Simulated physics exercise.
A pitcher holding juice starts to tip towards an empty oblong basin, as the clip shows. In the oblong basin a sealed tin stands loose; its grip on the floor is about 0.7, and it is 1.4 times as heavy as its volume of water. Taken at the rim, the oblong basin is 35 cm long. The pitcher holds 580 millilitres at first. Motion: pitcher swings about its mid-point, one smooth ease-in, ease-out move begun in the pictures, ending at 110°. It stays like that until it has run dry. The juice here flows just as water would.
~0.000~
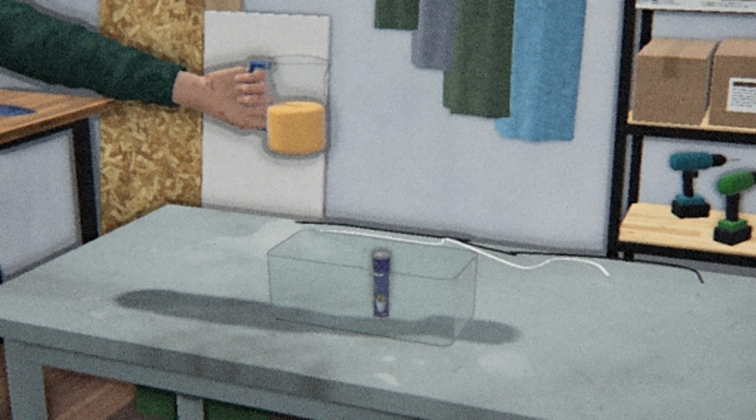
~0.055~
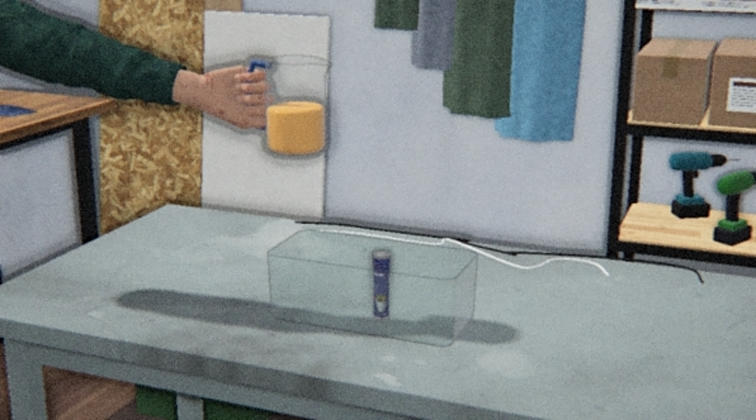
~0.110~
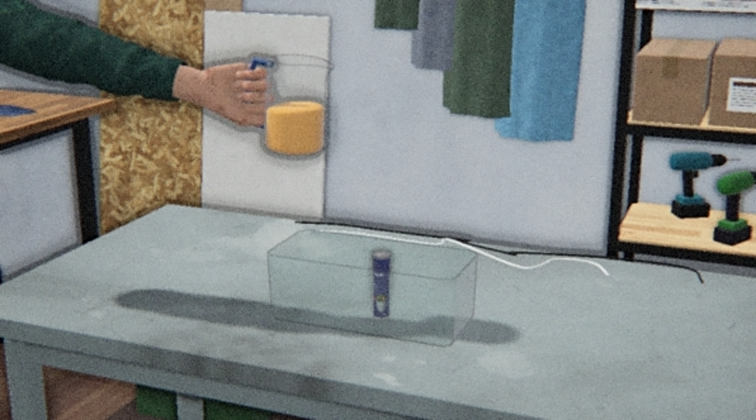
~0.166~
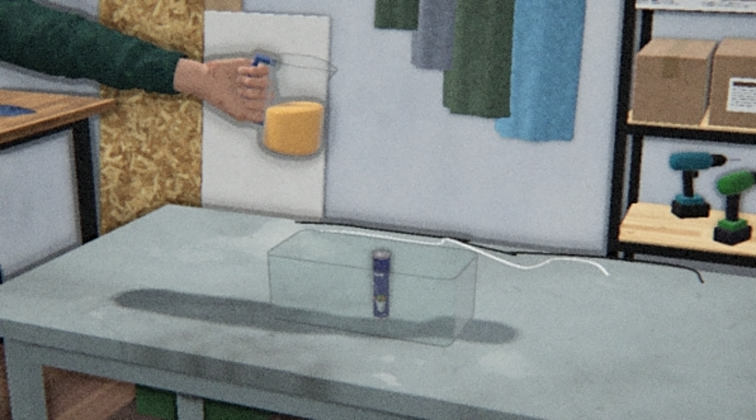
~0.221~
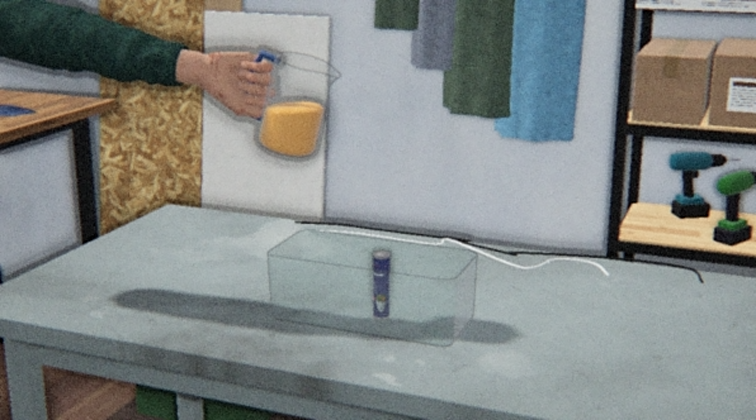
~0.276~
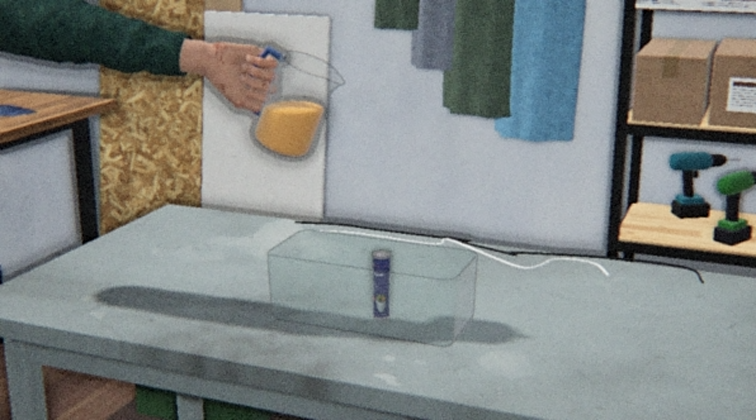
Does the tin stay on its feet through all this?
Yes.
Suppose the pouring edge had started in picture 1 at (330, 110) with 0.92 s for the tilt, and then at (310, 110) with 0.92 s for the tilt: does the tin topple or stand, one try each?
Try 1: Tipped over; try 2: Still standing.
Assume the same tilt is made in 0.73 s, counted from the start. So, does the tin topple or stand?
Outcome - the tin remains standing.
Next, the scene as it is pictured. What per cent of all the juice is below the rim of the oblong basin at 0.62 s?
About 0%.
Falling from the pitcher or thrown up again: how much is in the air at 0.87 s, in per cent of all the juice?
42 per cent, roughly.
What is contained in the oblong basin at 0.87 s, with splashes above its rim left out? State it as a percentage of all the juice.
About 18 per cent.
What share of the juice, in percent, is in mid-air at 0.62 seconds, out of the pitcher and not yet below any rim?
Around 3 in a hundred.
After 0.62 s the tilt is 83° and 97 per cent is still to pour; the tin stands where it began.
After 0.87 s the tilt is 109° and 39 per cent is still to pour; the tin stands where it began.
After 1.13 s the tilt is 110° and 5 per cent is still to pour; the tin stands where it began.
After 1.42 s the tilt is 110° and 0 per cent is still to pour; the tin stands where it began.
In the end the tin stands where it began.
